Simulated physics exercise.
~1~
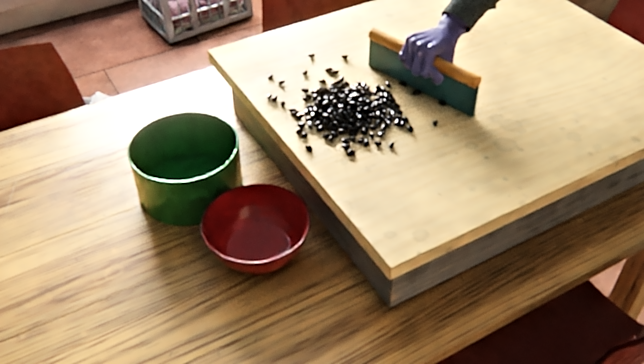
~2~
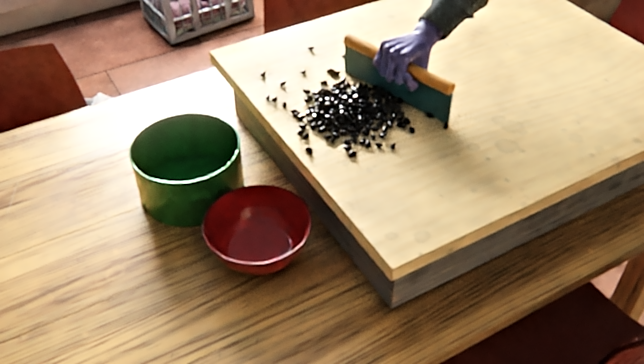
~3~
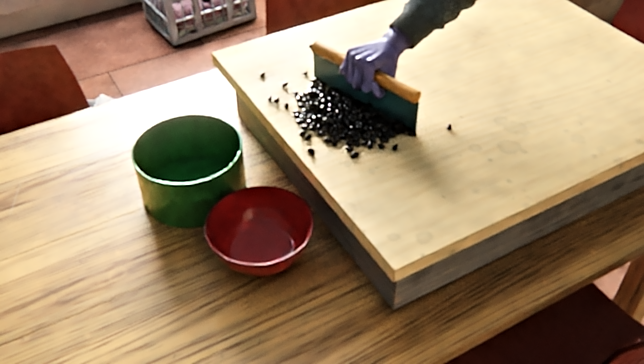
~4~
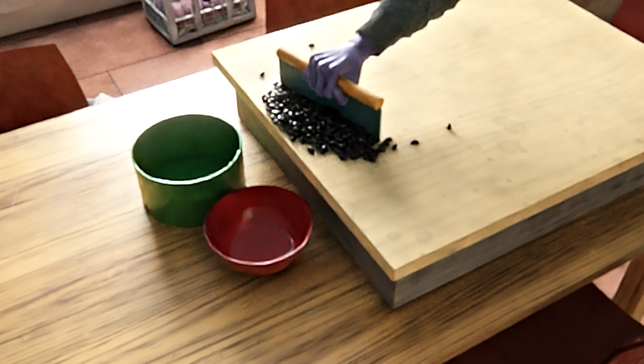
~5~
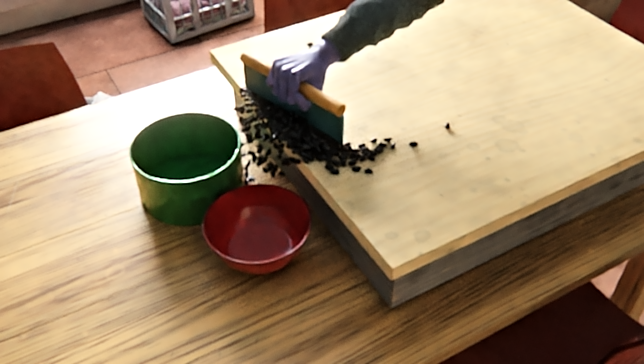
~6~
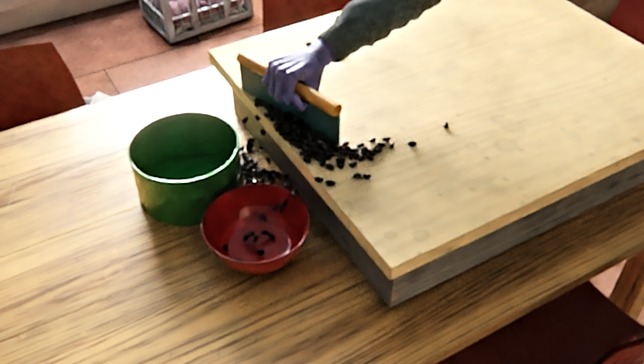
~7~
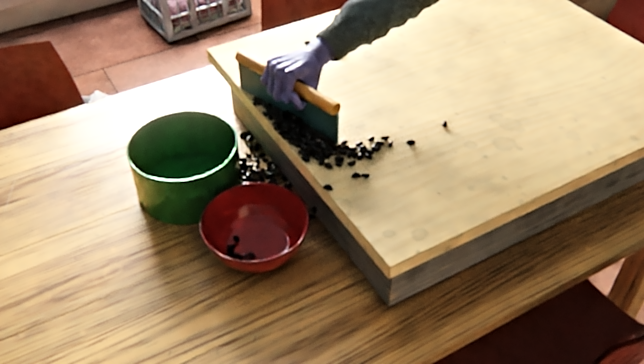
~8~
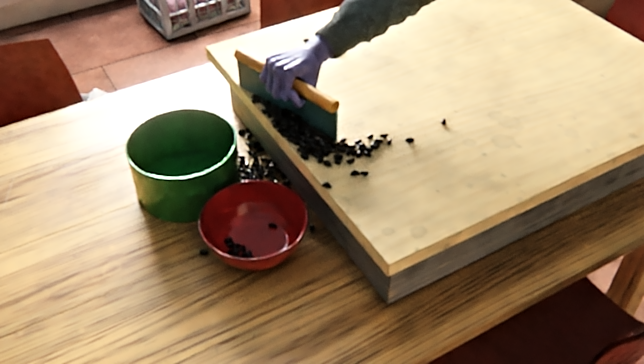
The video shows a gloved hand using a scraper to push a pile of black beans leftward across a raised board to its edge, where it stops; many spill down beside the green pot, a few land in the red bowl, and the rest stay on the board.
